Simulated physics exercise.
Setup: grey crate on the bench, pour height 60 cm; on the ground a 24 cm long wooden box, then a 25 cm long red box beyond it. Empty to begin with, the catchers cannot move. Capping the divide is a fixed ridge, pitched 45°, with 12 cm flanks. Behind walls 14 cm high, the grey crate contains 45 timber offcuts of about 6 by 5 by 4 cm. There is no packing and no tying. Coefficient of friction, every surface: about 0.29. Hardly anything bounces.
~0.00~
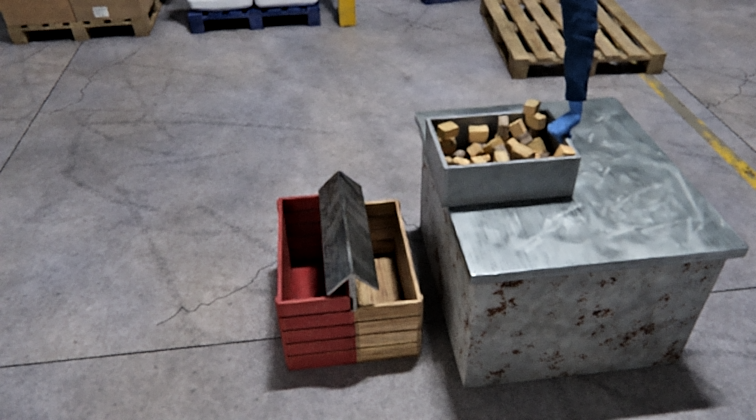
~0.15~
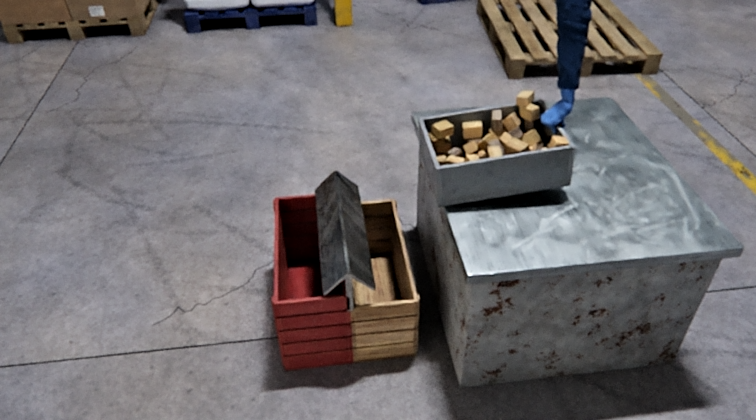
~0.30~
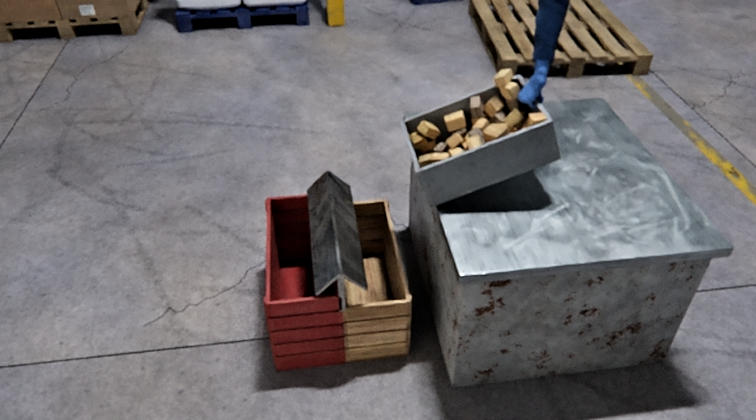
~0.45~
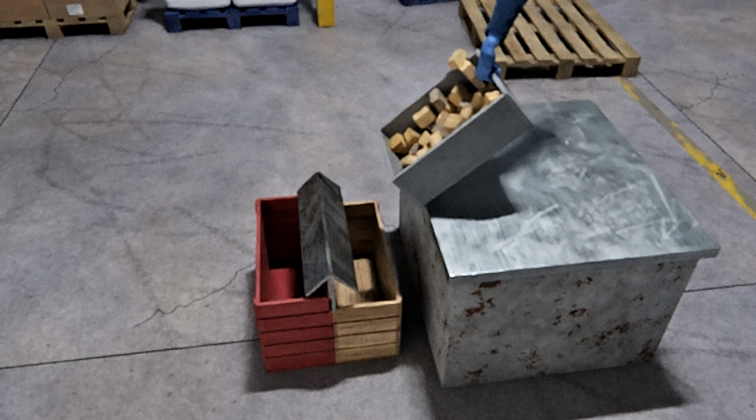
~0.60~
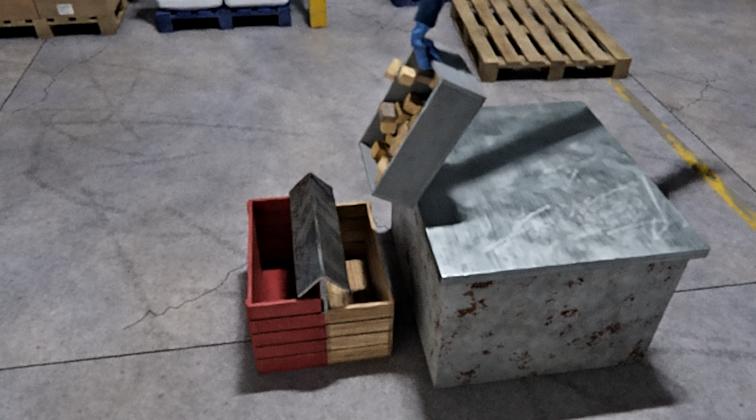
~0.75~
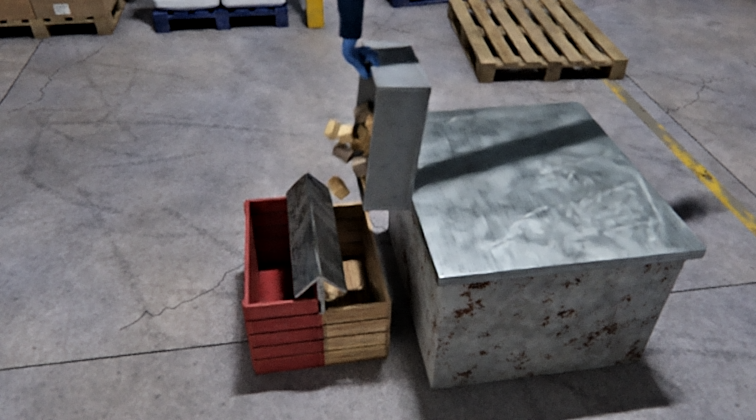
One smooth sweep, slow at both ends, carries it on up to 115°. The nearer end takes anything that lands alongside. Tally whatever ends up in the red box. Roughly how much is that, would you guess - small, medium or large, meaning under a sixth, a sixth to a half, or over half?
Medium, a sixth to a half.
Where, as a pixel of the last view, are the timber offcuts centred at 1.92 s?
I'd put the middle close to (345, 301) in the last view.
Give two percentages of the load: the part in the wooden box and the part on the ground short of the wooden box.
Result: Near 65 % and near 5 %.
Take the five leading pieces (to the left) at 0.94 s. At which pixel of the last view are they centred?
They'd be centred about (277, 220) in the last picture.
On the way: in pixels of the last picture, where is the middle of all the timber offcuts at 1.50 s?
It's centred at about (347, 287).
After 0.94 s, tilt 106°; 28 still in the grey crate, 2 in the red box and 15 in the air.
After 1.17 s, tilt 115°; 20 still in the grey crate, 5 in the wooden box, 6 in the red box and 14 in the air.
After 1.50 s, tilt 115°; 2 still in the grey crate, 16 in the wooden box, 12 in the red box, 2 on the ground short of the wooden box, 1 on the ground beyond the red box and 12 in the air.
When it is over (at 1.92 s), 29 in the wooden box, 12 in the red box, 3 on the ground short of the wooden box and 1 on the ground beyond the red box. Asked share, 12 of 45, 27 per cent.
